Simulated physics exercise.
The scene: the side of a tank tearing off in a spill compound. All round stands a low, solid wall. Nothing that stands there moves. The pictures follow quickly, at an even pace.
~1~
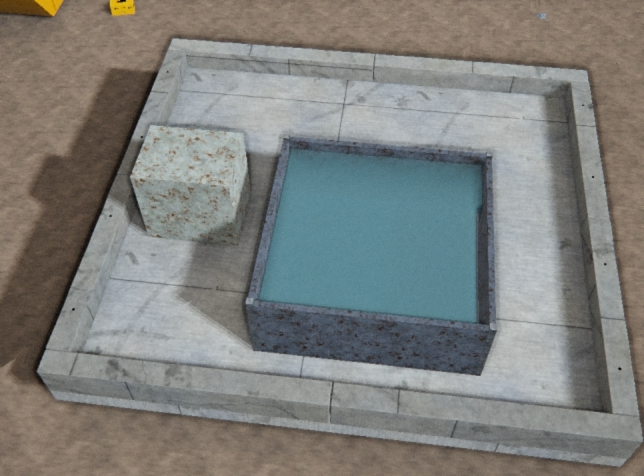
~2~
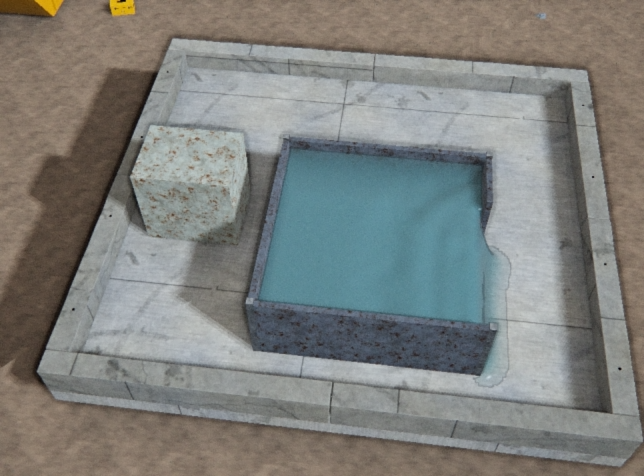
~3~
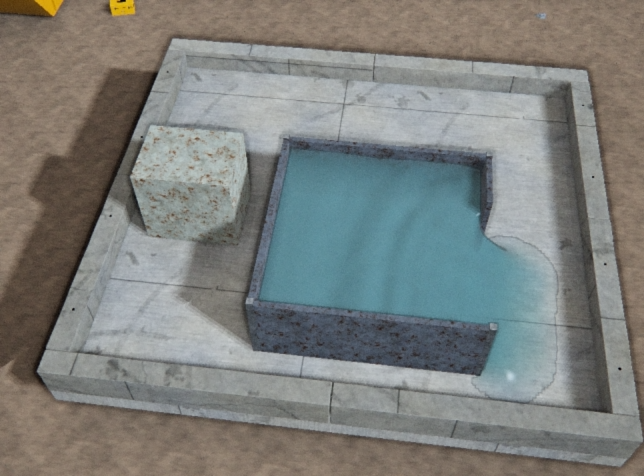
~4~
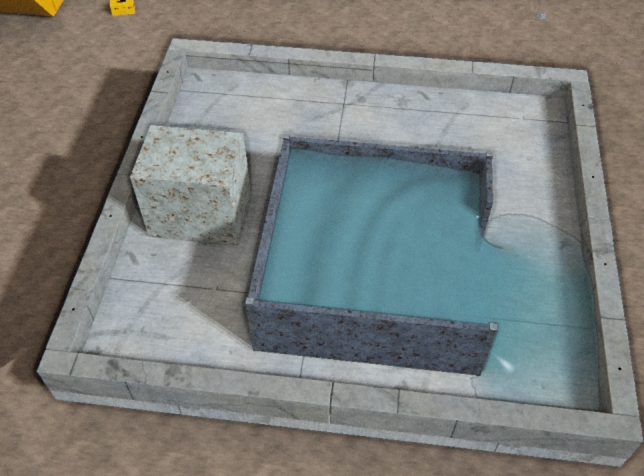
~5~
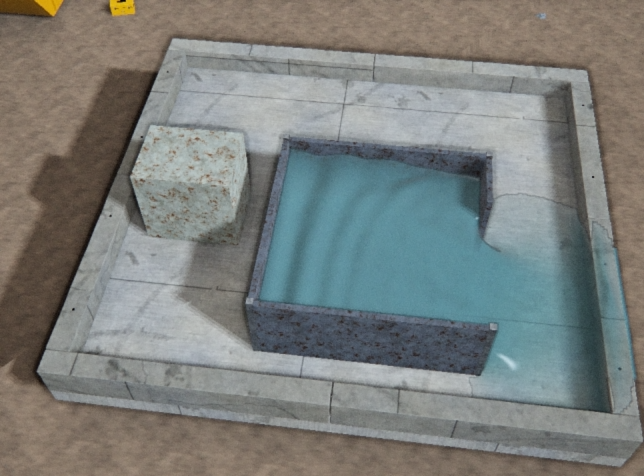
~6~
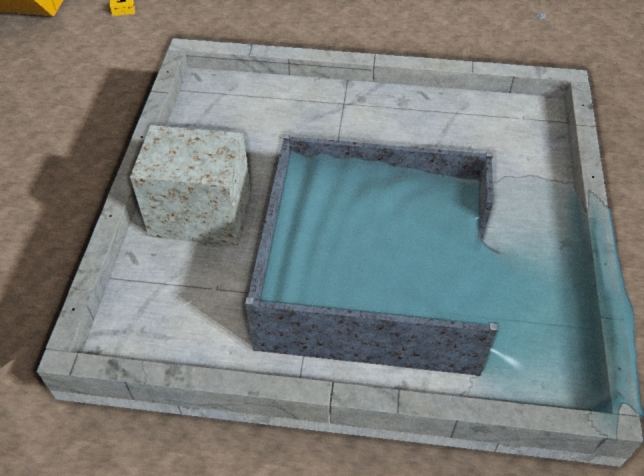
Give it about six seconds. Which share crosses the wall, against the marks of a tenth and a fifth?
The share lost is above a fifth.
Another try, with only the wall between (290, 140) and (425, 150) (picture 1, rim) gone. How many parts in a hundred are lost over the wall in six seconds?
Roughly 12 per cent.
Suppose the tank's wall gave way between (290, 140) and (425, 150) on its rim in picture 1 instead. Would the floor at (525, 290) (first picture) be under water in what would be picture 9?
Answer: Not flooded.
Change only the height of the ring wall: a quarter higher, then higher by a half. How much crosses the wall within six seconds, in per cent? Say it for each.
Near 14 and 8 in a hundred.
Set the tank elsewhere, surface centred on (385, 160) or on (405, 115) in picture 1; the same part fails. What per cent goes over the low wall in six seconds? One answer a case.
Roughly 20 per cent, then 22 per cent.
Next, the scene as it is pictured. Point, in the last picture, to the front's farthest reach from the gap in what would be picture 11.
Around (559, 106).
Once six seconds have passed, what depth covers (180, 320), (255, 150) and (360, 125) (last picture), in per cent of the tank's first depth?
In turn 4, 14 and 8 in a hundred.
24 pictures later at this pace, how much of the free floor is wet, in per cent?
Some 80 per cent.
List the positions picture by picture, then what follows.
The open tank at (379, 229) is whole and still, in the first picture.
The front is at (481, 381), out from the gap at (478, 294), in the second picture.
Water pours out at (478, 295) and has run to (514, 396), in the third picture.
Water pours out at (477, 297) and has run to (581, 252), in the fourth picture.
The front is at (577, 218), out from the gap at (477, 297), in the fifth picture.
Water pours out at (477, 297) and has run to (574, 190), in the sixth picture.
A moment on, water covers 20 % of the floor; the low wall has let 3 % over.
Next, water covers 25 % of the floor; the low wall has let 8 % over.
Then, water covers 40 % of the floor; the low wall has let 21 % over.
Later, water covers 65 % of the floor; the low wall has let 24 % over.
In the end, water covers 80 % of the floor; the low wall has let 24 % over.
